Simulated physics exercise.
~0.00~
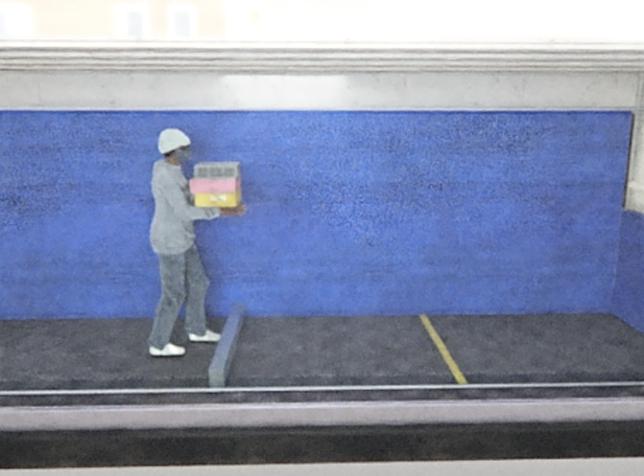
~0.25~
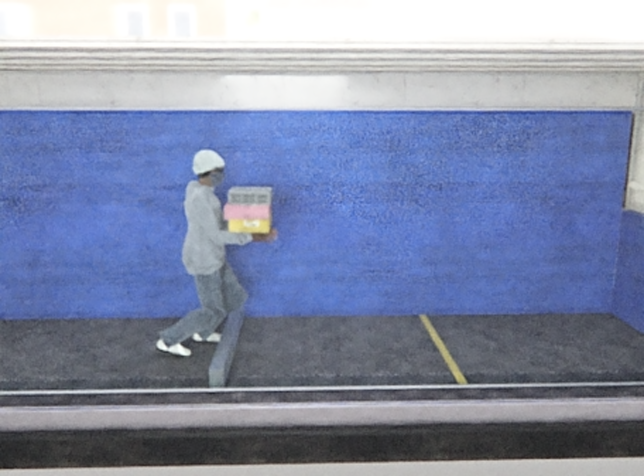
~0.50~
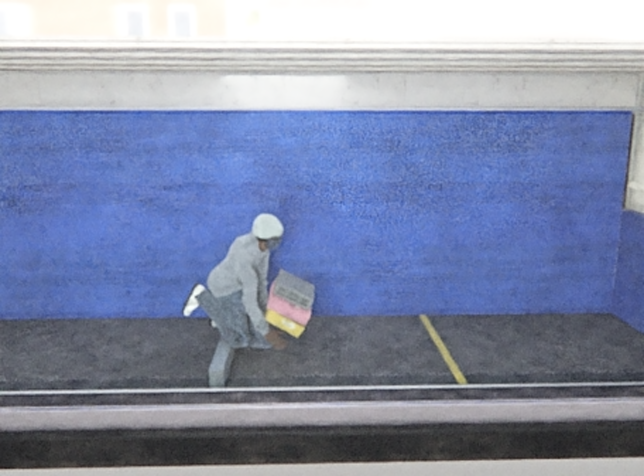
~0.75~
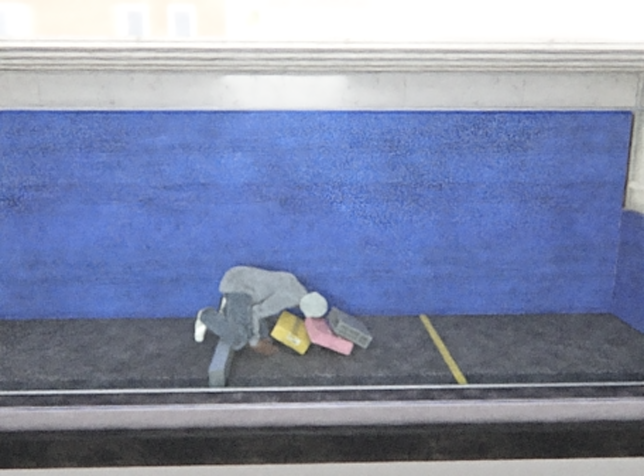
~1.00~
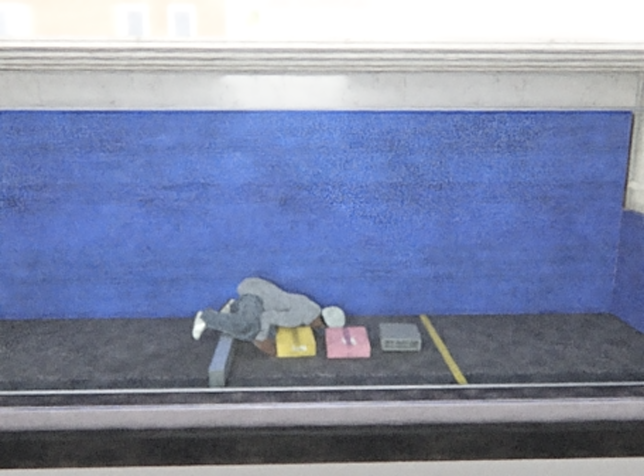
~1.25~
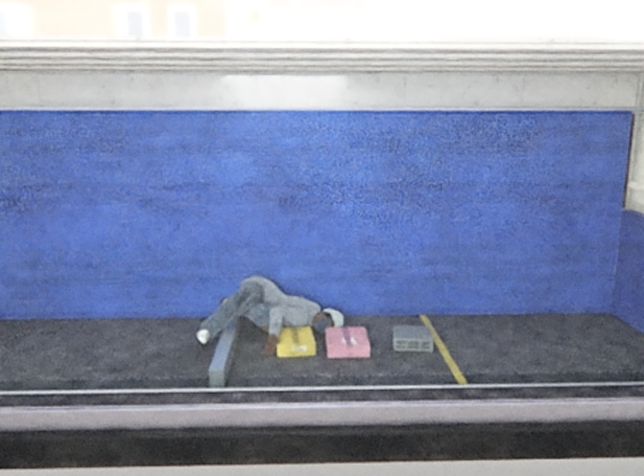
A courier carrying three boxes trips over a rail and falls, spilling them before a yellow line.
